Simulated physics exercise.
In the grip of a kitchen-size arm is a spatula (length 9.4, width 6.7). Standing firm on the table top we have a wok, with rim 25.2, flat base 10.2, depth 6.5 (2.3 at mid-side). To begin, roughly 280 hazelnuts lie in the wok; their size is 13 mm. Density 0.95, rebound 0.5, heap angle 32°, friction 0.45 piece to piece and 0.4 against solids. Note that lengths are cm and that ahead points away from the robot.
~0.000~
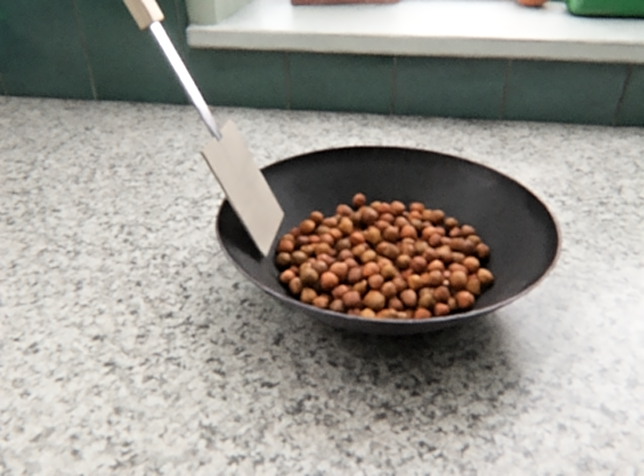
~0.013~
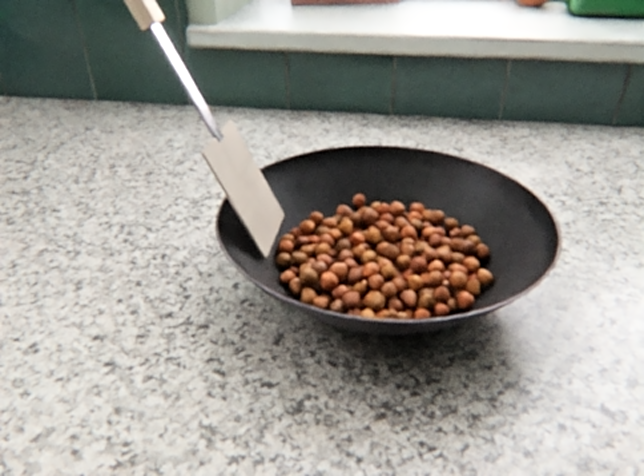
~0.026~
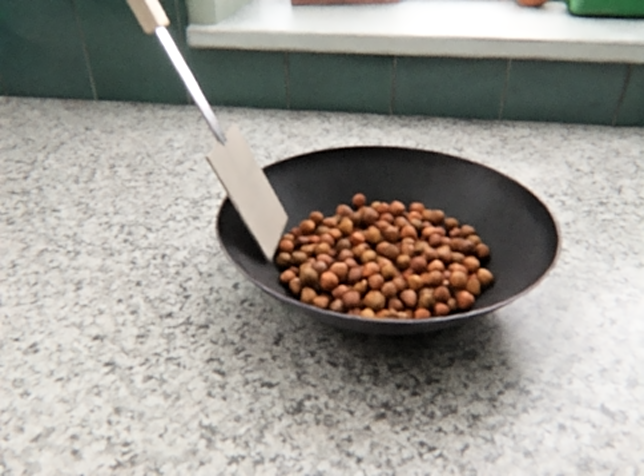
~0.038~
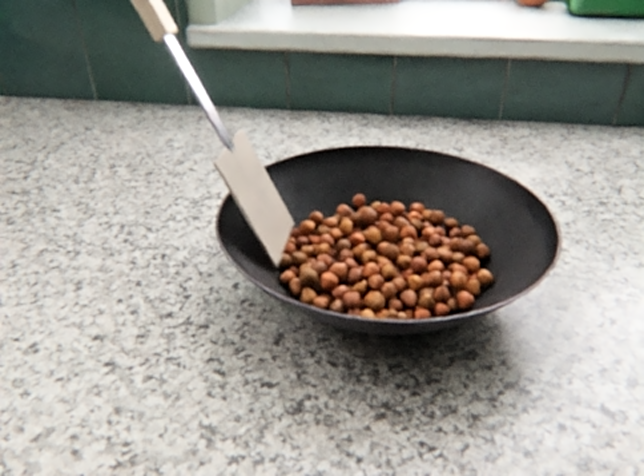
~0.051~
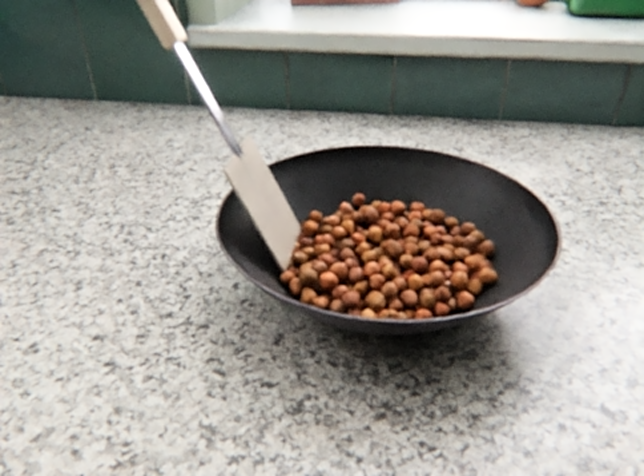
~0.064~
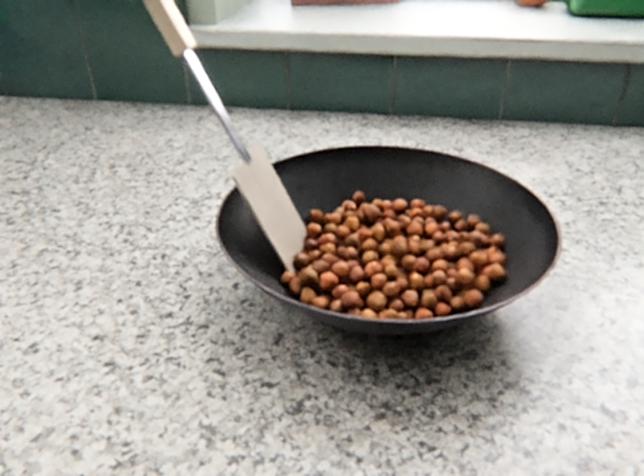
A speckled grey-and-white countertop with dark green tiles and a pale sill behind it is seen from slightly above, the view staying still. A black wok holding a heap of brown hazelnuts sits right of centre, with a flat, pale spatula slanting in from the upper left. The spatula slides slowly rightward and slightly down into the heap, nudging the nuts a little to the right.
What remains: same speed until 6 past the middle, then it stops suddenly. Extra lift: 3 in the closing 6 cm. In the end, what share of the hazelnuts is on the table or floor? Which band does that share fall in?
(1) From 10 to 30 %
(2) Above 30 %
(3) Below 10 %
Below 10 % (3).
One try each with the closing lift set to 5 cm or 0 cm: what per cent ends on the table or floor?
I'd put it near 5 in a hundred, then near 0 in a hundred.
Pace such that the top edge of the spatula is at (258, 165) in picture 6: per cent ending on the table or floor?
Some 15 percent.
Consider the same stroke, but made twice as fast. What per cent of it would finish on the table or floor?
Roughly 20 per cent, I'd say.
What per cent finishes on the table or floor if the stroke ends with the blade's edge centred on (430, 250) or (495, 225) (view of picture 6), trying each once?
First try roughly 0 percent, second roughly 20 percent.
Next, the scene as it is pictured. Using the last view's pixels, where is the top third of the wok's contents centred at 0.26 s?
Near (482, 237).
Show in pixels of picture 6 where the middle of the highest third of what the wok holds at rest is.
It is centred near (489, 236) in the last view.
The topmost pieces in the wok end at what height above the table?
Near 7.0 centimetres high.
After 0.16 s, sloping 65°, highest piece 7 above the table; 284 in the wok.
After 0.26 s, sloping 65°, highest piece 7 above the table; 284 in the wok.
After 0.51 s, sloping 65°, highest piece 8 above the table; 278 in the wok, 5 on the table or floor, 1 on the blade or in flight.
After 1.56 s, sloping 65°, highest piece 7 above the table; 277 in the wok, 7 on the table or floor.
In the end, 277 in the wok, 7 on the table or floor. That is 2 % on the table or floor.
